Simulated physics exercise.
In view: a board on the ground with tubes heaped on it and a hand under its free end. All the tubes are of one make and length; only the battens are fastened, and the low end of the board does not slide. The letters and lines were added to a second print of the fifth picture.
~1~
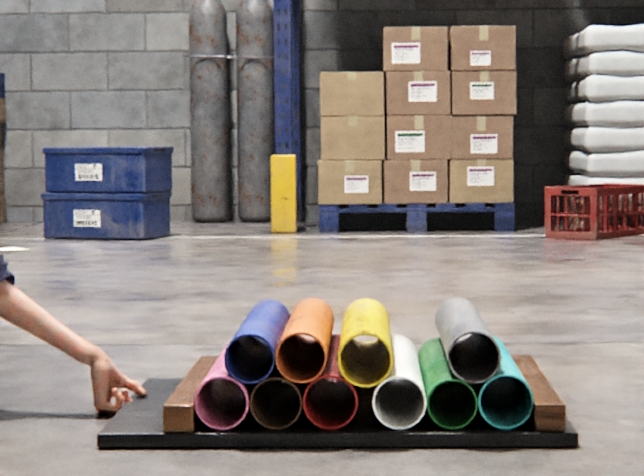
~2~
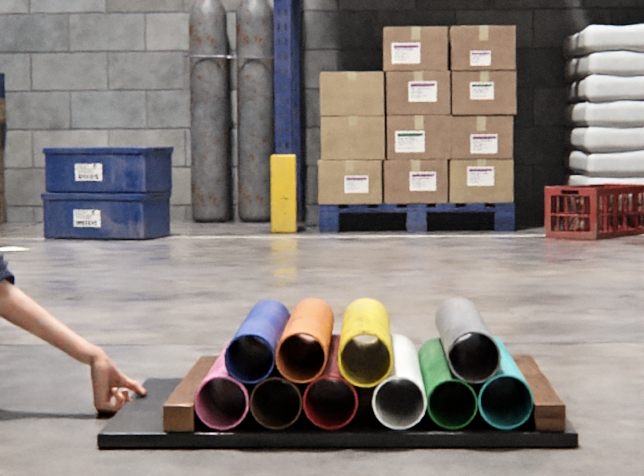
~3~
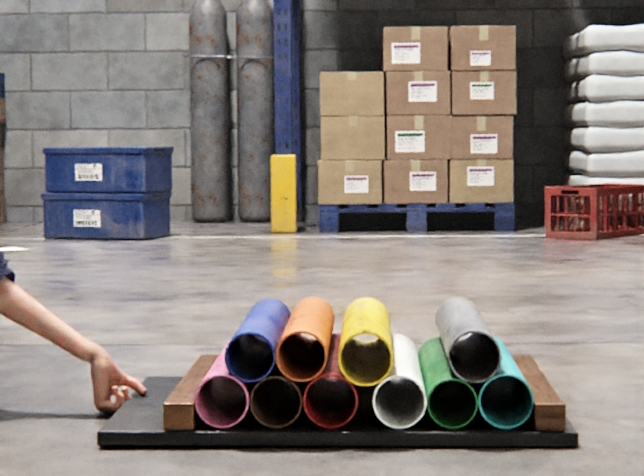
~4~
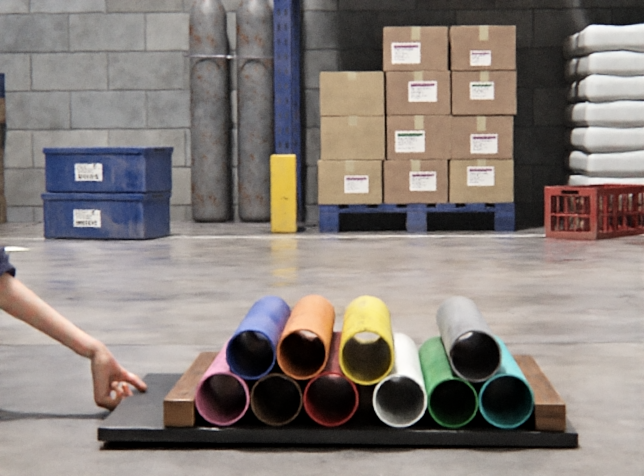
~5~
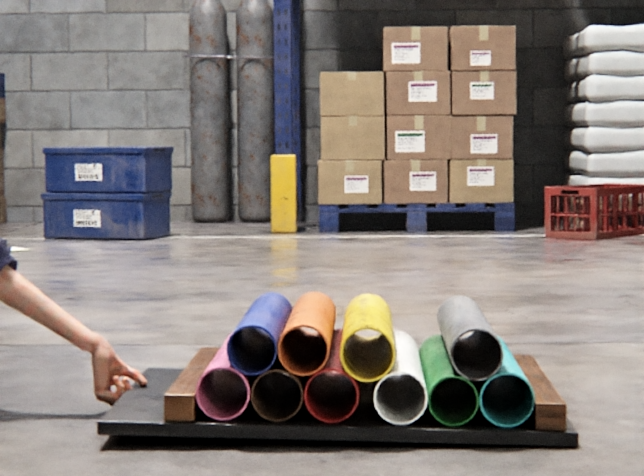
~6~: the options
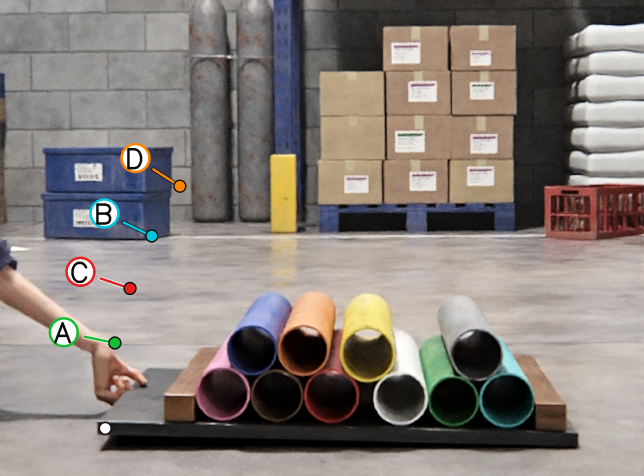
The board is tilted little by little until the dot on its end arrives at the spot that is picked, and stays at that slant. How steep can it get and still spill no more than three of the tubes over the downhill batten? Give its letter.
The answer is mark B.
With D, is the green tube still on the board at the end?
The green tube: Yes.
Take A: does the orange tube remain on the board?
Yes, with A.
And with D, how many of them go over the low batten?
It comes to four.
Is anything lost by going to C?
No, at C.
On the copy, A at (115, 343); B at (152, 236); C at (130, 289); D at (180, 186); the white dot at (105, 428).
On B. First, board at 16°.
Then, board at 26°.
Finally, board at 26°, none over the low batten.
By contrast, A none over the low batten; C none over the low batten; D four over the low batten (blue, orange, yellow, grey).
